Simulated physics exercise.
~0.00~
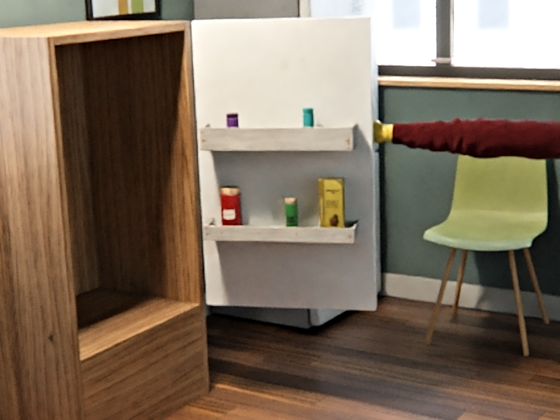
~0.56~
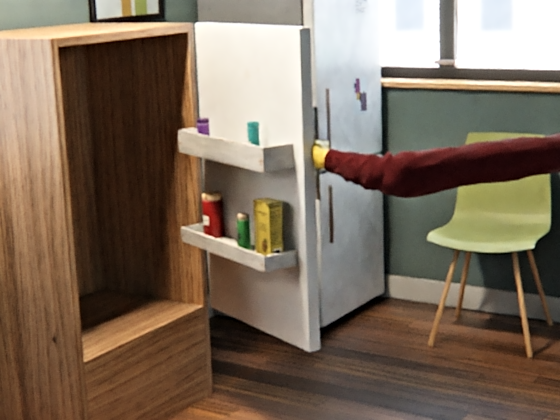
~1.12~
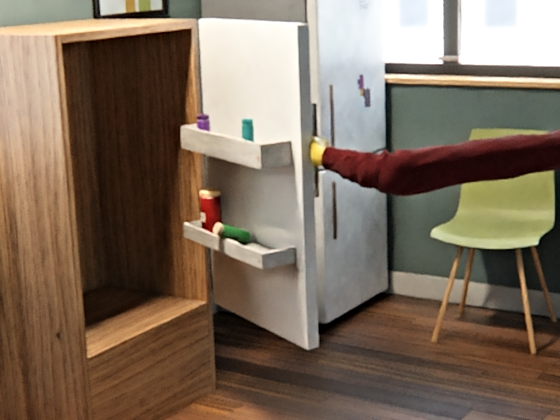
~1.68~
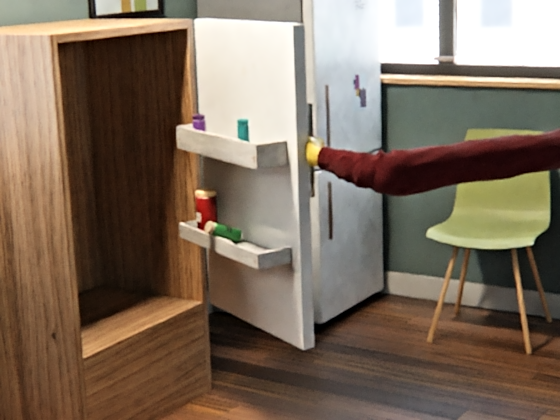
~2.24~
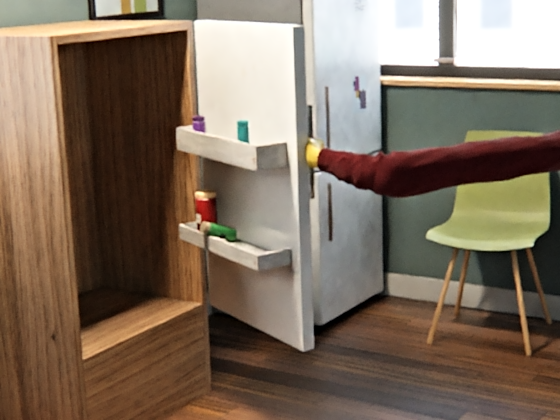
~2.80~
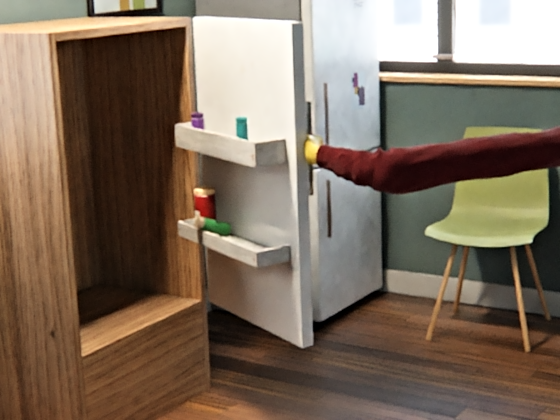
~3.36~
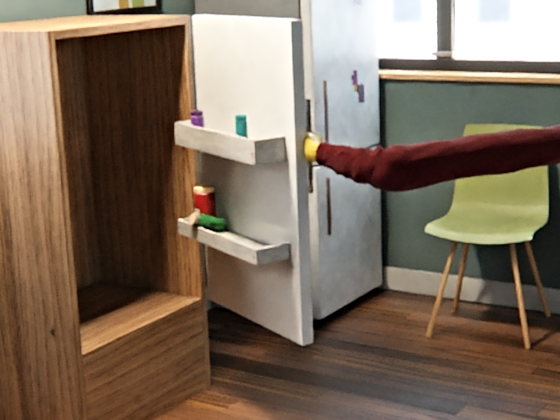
A white fridge-like door with two racks on its inside swings on its hinge, pushed by a yellow-gloved hand on a long dark red arm reaching in from the right. The slightly swaying view looks across a room with a wooden cabinet at left and a pale green chair at right. Purple and turquoise shakers stand on the upper rack; a red jar, green shaker and yellow carton stand below. The door stops abruptly, the carton disappears from its rack, and the green shaker topples. It shifts left beside the upright jar, while both upper shakers stay standing.
